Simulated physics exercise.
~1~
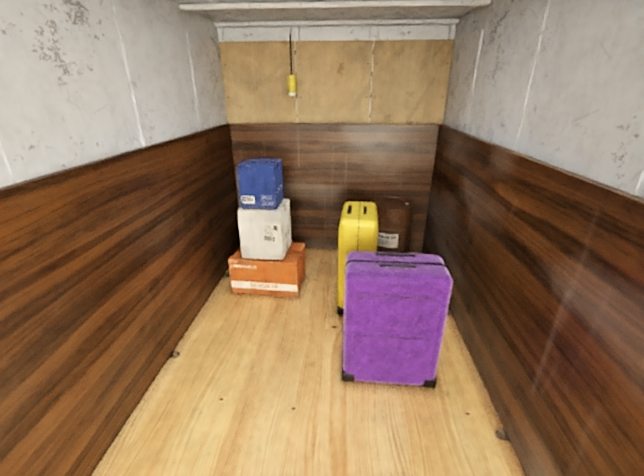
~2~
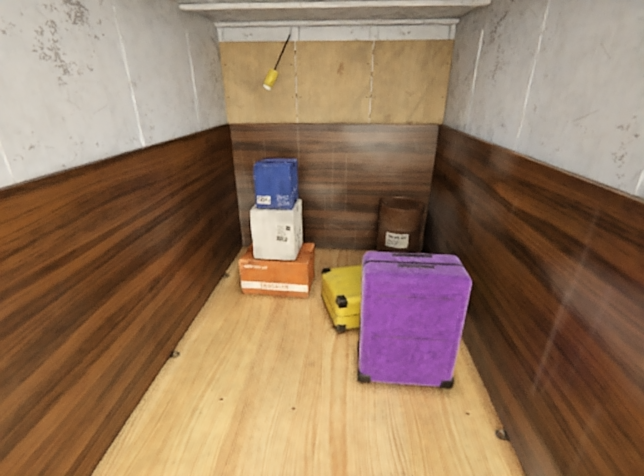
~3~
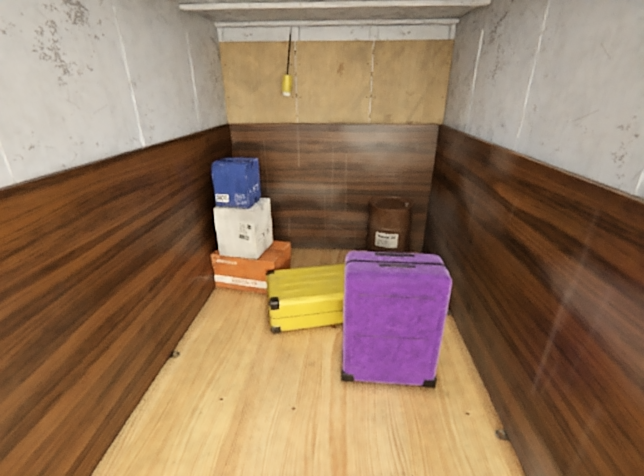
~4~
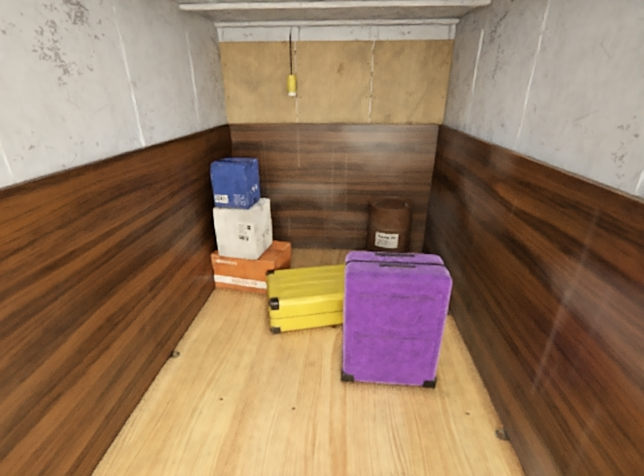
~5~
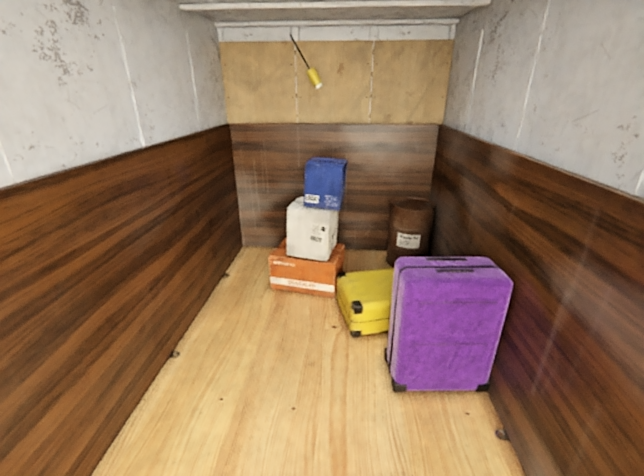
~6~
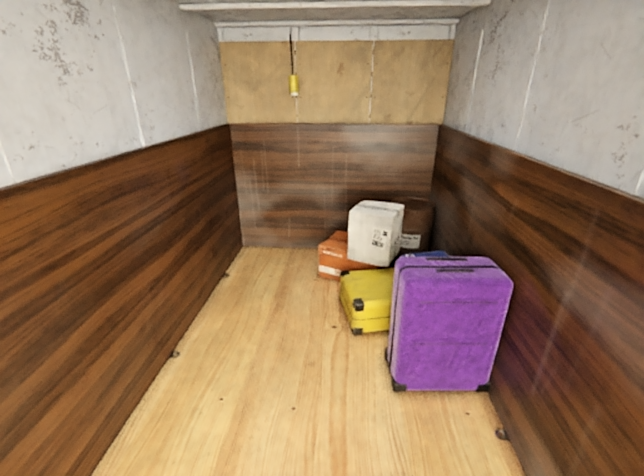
Yellow suitcase toppling in a wood-panelled van as cargo slides left, then right, the blue box finally falling behind the purple suitcase.
